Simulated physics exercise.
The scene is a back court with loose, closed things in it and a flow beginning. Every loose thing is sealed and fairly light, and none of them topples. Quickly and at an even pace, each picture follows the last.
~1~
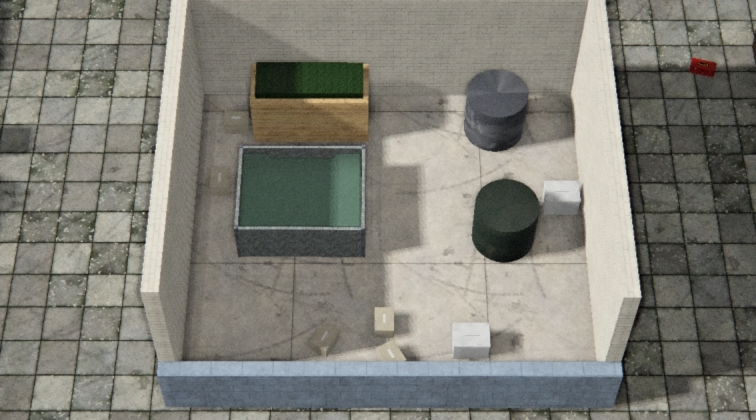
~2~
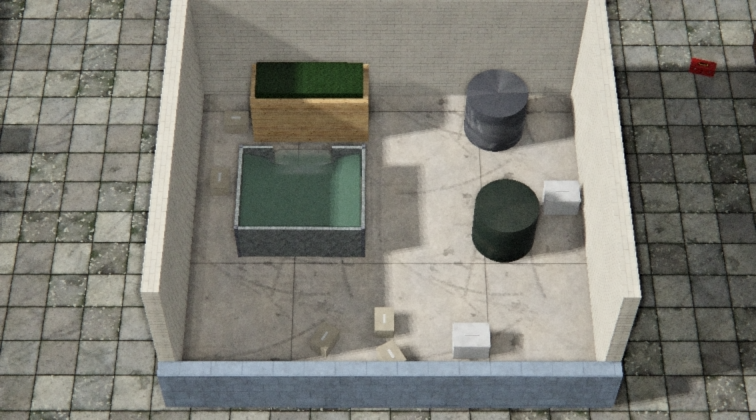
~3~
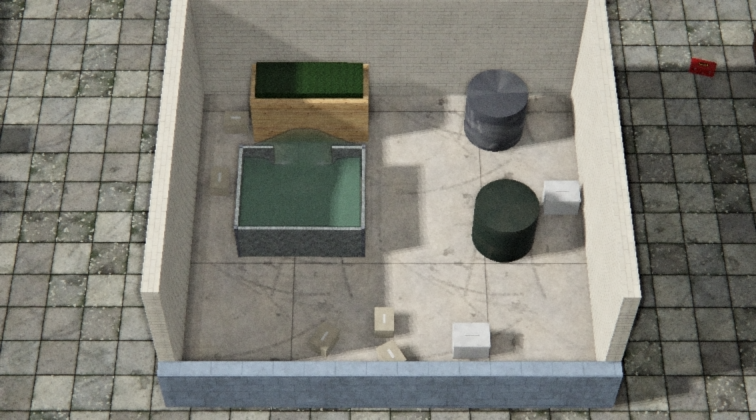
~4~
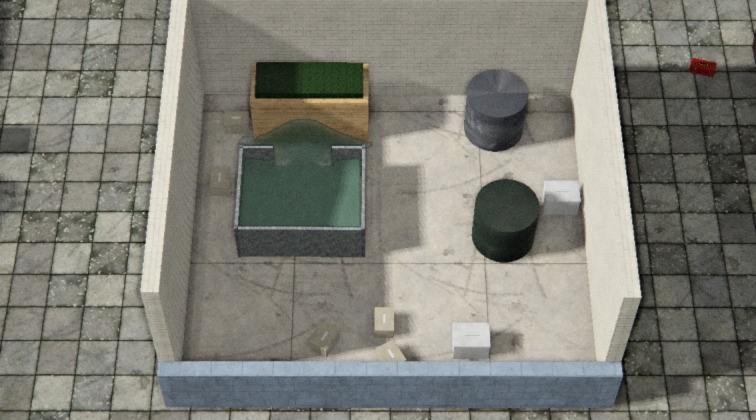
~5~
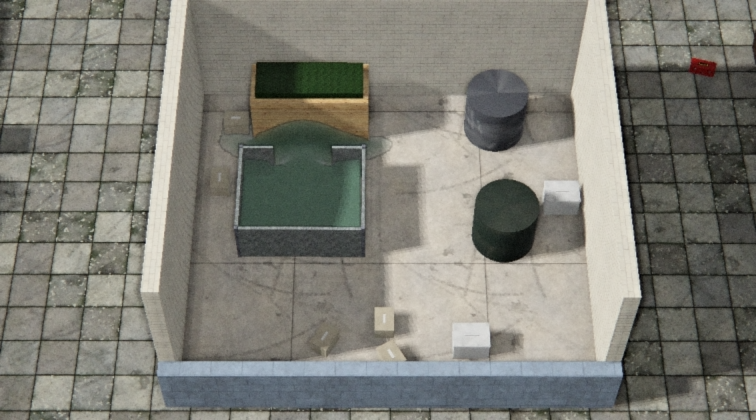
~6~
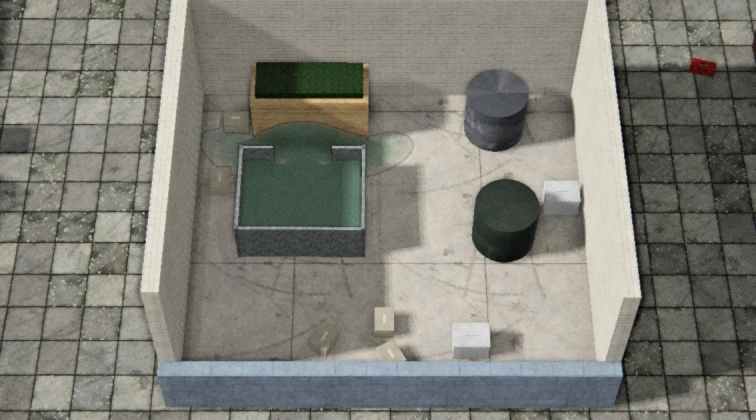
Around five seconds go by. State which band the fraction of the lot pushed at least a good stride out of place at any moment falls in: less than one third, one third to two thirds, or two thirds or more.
It stays below a third.
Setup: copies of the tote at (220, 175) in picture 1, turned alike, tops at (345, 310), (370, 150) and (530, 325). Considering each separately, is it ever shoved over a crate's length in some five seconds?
Okay, in order the twins go nowhere much, a long way, nowhere much.
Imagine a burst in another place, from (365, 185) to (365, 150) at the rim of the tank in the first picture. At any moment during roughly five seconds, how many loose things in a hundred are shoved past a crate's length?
About 30 %.
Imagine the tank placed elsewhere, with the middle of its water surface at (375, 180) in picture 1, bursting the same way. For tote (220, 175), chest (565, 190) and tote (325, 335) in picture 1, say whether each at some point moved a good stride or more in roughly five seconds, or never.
The three, one by one: Past that mark, past that mark and short of that.
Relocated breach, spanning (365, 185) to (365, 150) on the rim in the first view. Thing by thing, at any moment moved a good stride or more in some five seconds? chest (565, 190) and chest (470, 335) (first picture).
The first: Cleared that distance; the second: Cleared that distance.
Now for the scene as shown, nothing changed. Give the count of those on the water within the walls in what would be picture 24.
That makes 2.
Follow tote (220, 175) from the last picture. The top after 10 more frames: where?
(228, 219).
A moment on, 0 of 7 are well off their spots; 0 afloat.
Next, 1 of 7 are well off their spots; 3 afloat.
Later, 2 of 7 are well off their spots; 2 afloat.
In the end, 2 of 7 are well off their spots, and 2 have been at some point; 4 afloat.
